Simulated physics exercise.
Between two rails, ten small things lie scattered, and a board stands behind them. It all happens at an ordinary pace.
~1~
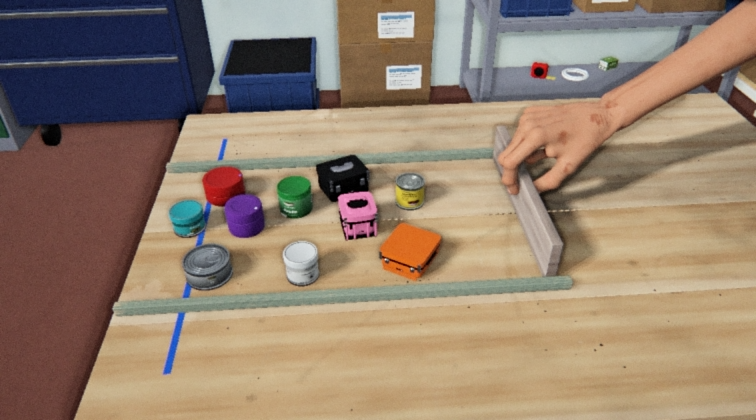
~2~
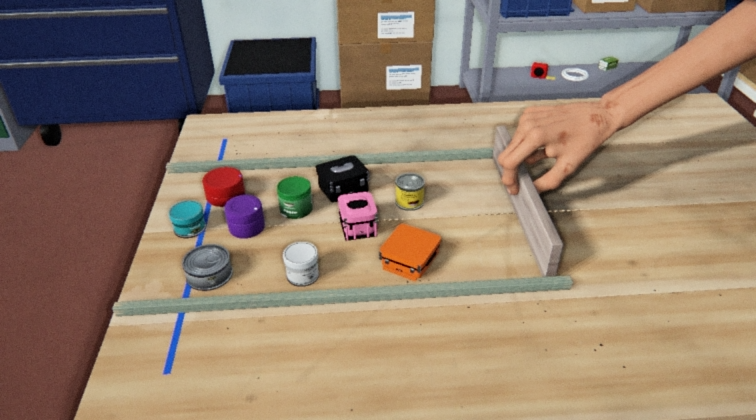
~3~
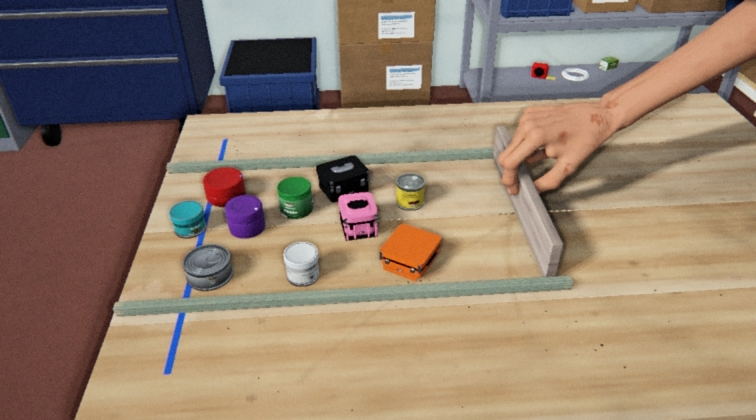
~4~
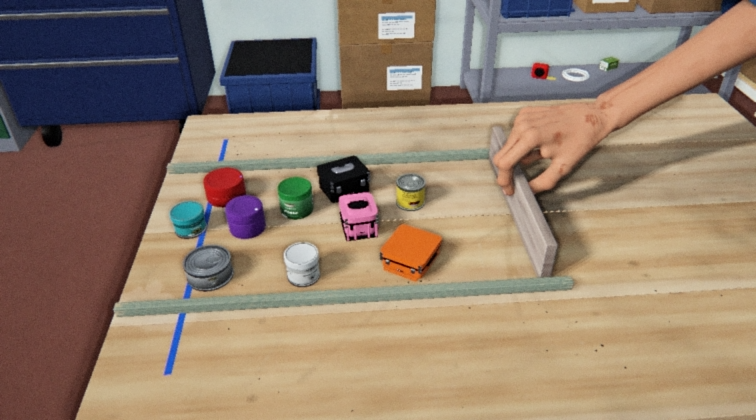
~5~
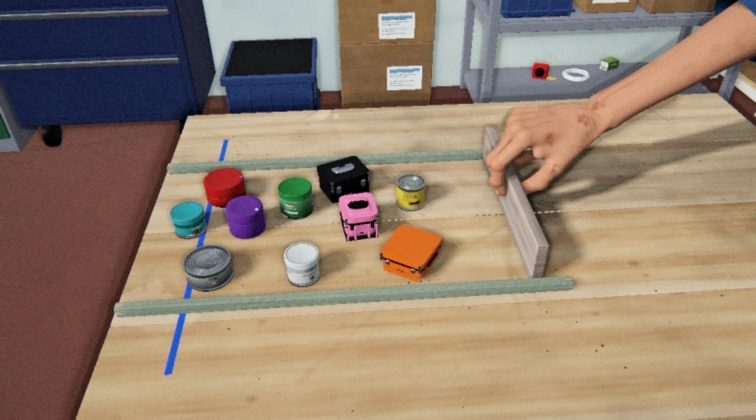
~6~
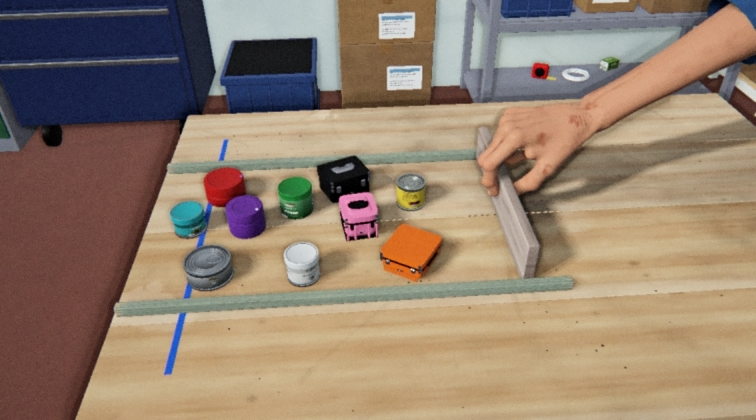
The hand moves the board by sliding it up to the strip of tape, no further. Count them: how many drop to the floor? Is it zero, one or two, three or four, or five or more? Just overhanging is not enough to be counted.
It is three or four.
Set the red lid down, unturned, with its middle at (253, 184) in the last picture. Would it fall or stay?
From that start, the object then does not stay.
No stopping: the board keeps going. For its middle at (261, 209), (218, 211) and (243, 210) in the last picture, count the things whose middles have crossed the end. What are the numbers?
Going through the three places, I get 0, 2 and 0.
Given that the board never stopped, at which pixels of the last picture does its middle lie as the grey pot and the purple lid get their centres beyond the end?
The grey pot gives roughly (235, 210), the purple lid roughly (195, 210).
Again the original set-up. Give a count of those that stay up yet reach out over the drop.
Expected count: 3.
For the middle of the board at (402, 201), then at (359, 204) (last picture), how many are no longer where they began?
2 at one spot and 5 at the other.
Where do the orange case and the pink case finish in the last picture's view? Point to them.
In the last picture, roughly (166, 276) and (183, 226).
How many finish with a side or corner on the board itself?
The figure is 4.
A little later, none off yet; turquoise tin at rest near (189, 220); red lid at rest near (225, 187); grey pot at rest near (209, 268).
Next, none off yet; turquoise tin shifted about its own width near (163, 219); red lid shifted about its own width near (188, 186); grey pot shifted about its own width near (140, 266).
When it is over, the number that fall off is three or four; down, grey pot, red lid and turquoise tin.
